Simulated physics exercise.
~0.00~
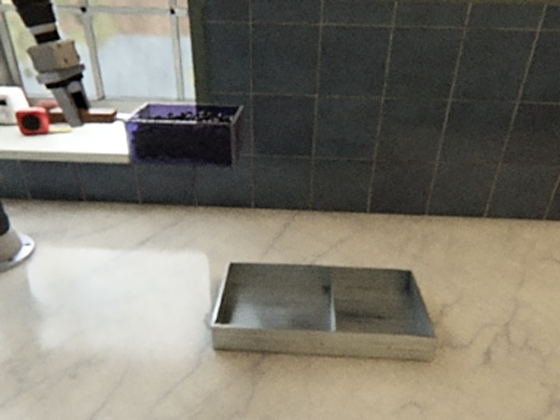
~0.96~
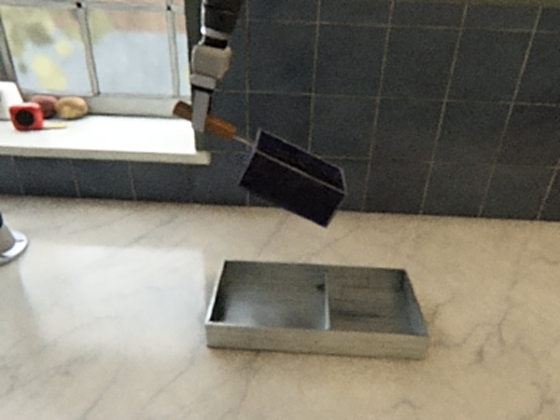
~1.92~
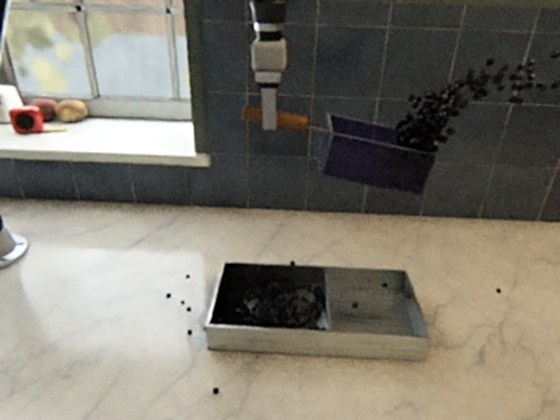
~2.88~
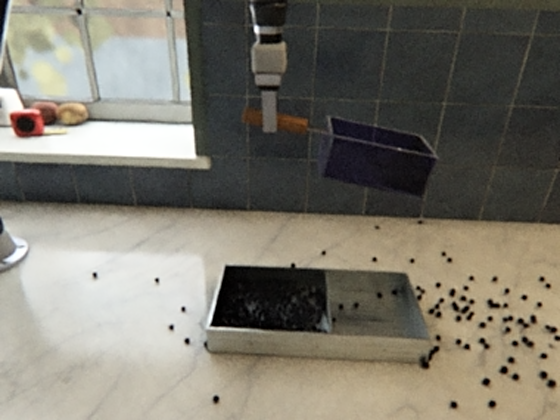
To begin with, a robot arm holds a dark purple box full of small black beads near a window, while a grey metal tray with a cross wall sits on a marble counter. The arm carries the box to the right and tips it above the tray. Beads pour into the left part of the tray, and then, as the box swings back up, another stream flies out to the right. These beads scatter over the counter, mostly right of the tray. At the end, the box hangs still, slightly tilted, with a dark heap filling the tray's left part and only a few beads in the right.
